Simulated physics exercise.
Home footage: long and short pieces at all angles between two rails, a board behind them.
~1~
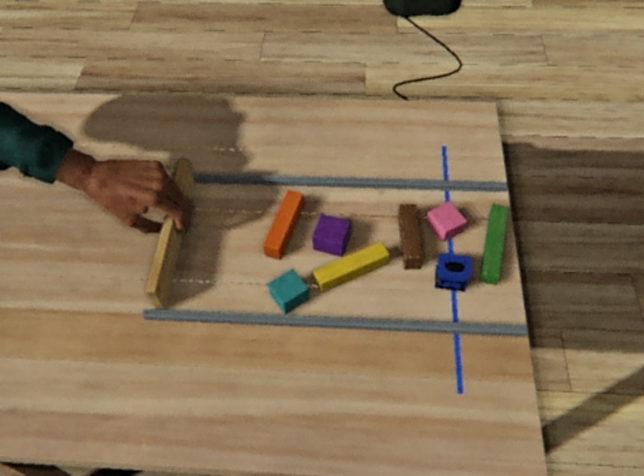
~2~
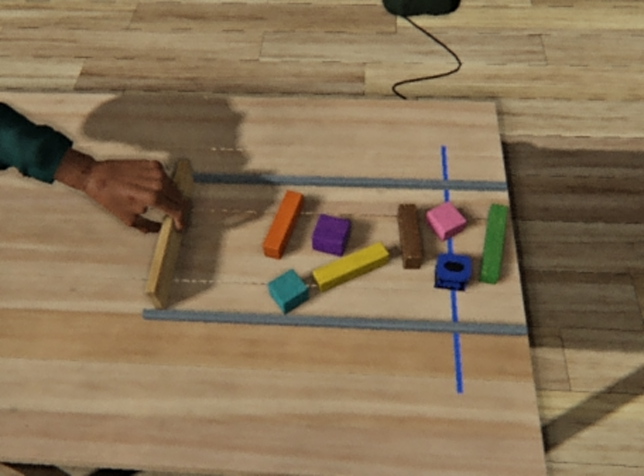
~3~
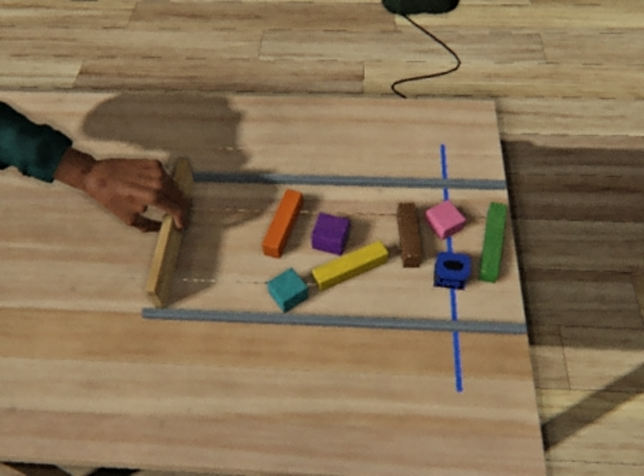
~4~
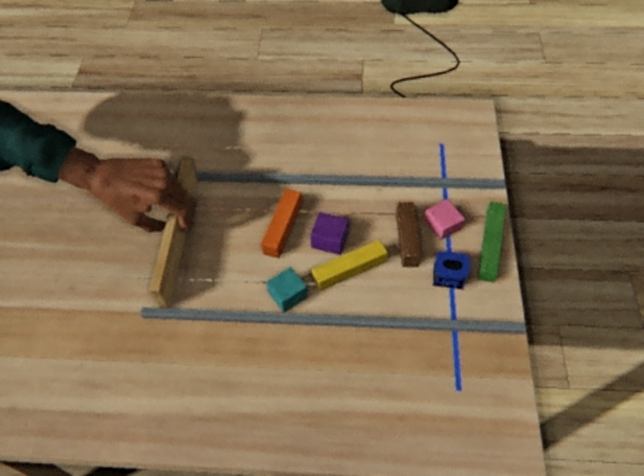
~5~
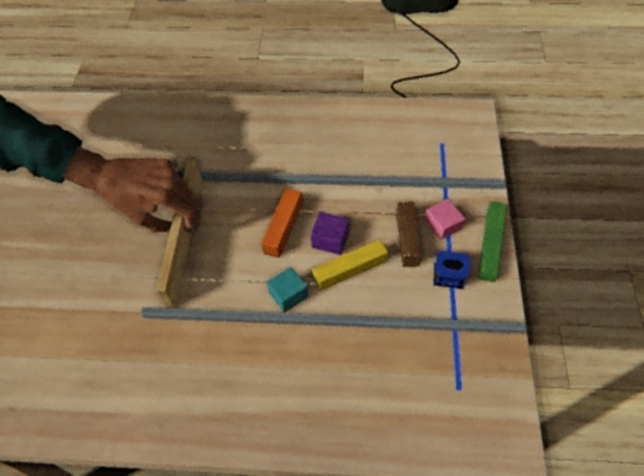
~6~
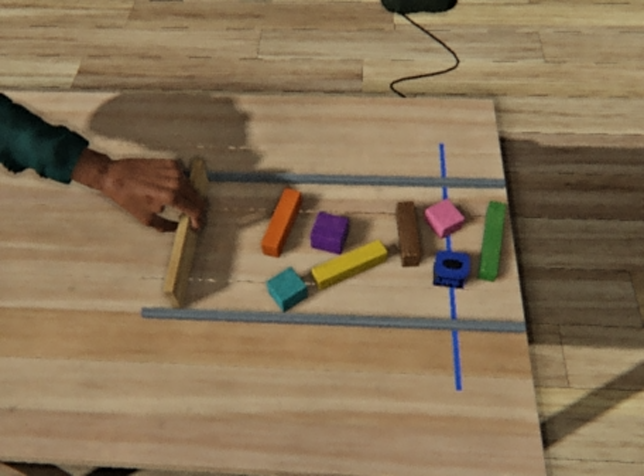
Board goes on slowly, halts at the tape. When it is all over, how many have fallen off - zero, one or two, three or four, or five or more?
Most likely, a single one or a pair will tumble down.
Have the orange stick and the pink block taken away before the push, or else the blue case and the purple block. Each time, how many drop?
The counts: 1 and 1.
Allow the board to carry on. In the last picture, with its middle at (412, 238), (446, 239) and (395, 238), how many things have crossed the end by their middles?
The counts would come out as 0, 1 and 0.
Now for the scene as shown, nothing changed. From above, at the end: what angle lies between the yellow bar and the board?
Misalignment: Close to 45°.
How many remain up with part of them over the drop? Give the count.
That would be 4.
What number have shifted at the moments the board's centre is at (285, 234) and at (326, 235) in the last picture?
2, then 5.
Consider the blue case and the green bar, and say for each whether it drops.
The blue case keeps its spot and the green bar ends up below.
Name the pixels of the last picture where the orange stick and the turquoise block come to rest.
The orange stick comes to rest at (457, 227), and the turquoise block comes to rest at (475, 300).
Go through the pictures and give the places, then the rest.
In the first picture, green bar (494, 243); blue case (453, 273); pink block (446, 222); board (173, 232); tape (451, 253).
In the second picture, blue case (452, 272); purple block (331, 235).
In the third picture, pink block (445, 220); turquoise block (288, 290).
In the fourth picture, green bar (492, 241); brown bar (408, 234).
In the fifth picture, blue case (451, 270); orange stick (283, 223).
In the sixth picture, green bar (492, 240); blue case (451, 270); pink block (444, 219); board (188, 231); tape (449, 250).
Soon after, none off yet; green bar at rest near (492, 240); blue case at rest near (451, 270); pink block at rest near (444, 219).
After that, none off yet; green bar at rest near (492, 240); blue case at rest near (451, 270); pink block displaced a little near (453, 212).
In the end, the number that fall off is one or two; gone, green bar.
